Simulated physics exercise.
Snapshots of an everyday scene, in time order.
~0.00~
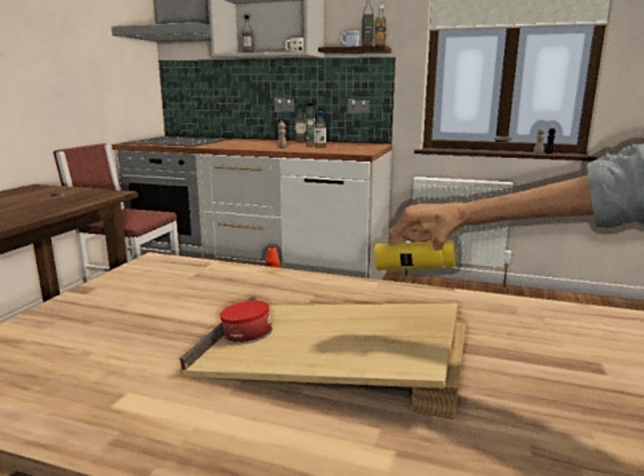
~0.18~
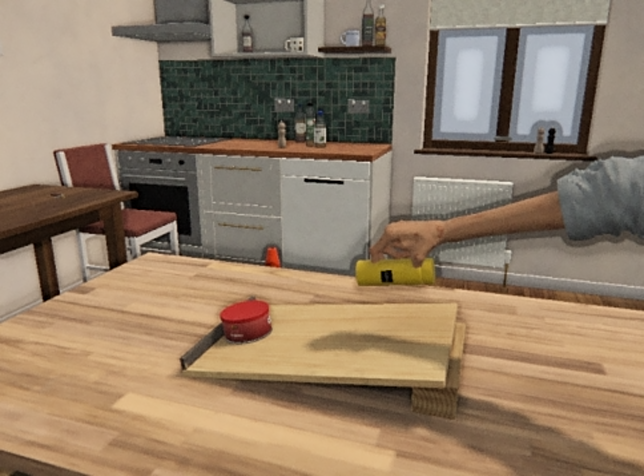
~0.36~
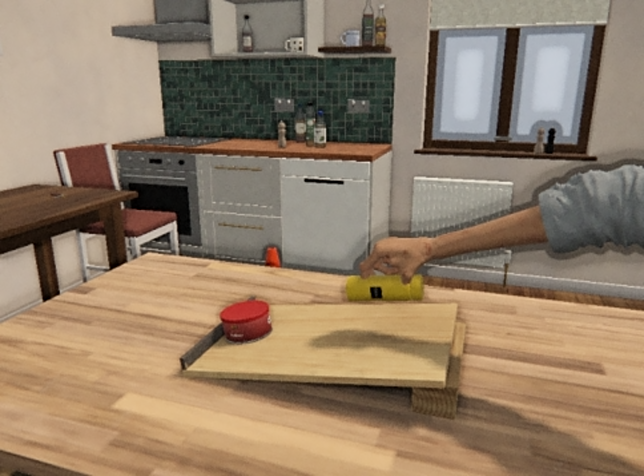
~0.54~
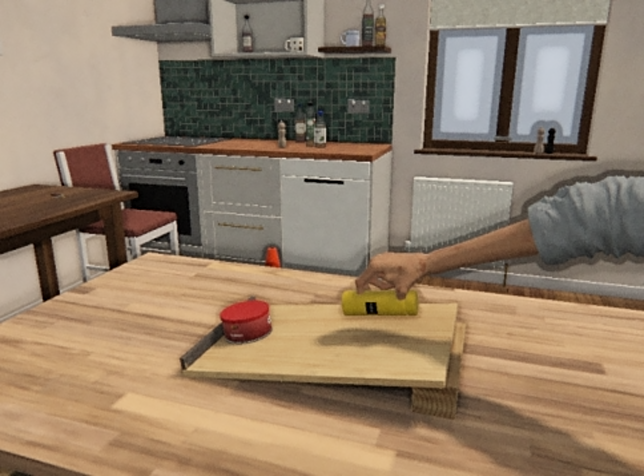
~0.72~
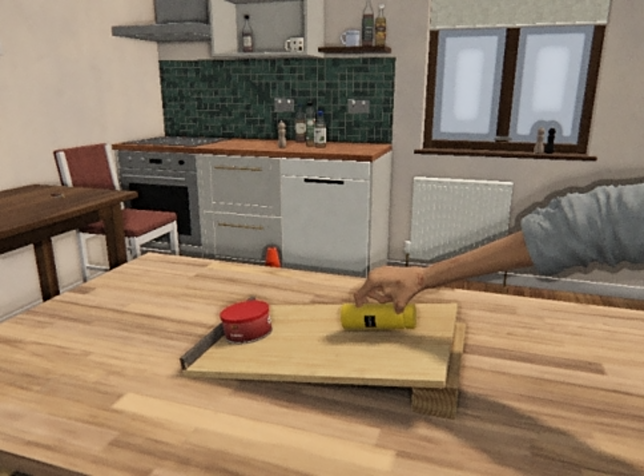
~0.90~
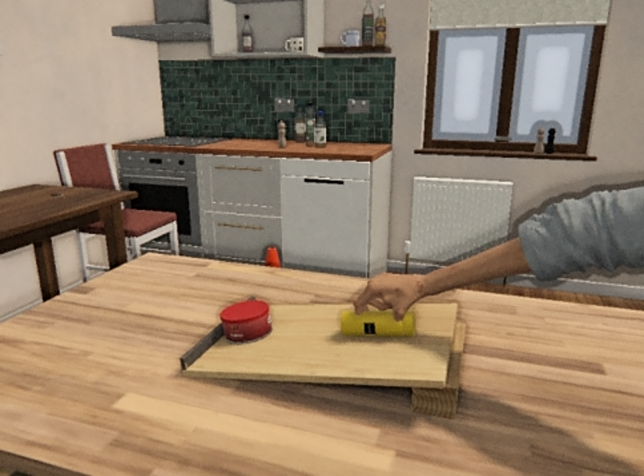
To begin with, a hand holds a yellow shaker sideways above a sloping wooden board on a table, with a red tub near the board's lower left end. The hand moves the shaker left and downward, then lowers it onto the board's upper part, while the tub stays still.
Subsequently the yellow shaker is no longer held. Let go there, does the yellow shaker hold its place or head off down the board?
Looks to me like it's anchored there.
After 1.10 s, no change.
After 1.30 s, yellow shaker resting near (378, 324).
In the end (1.9 s), both unmoved. At the end, from the last picture's camera, yellow shaker near (378, 324). The yellow shaker keeps its place.
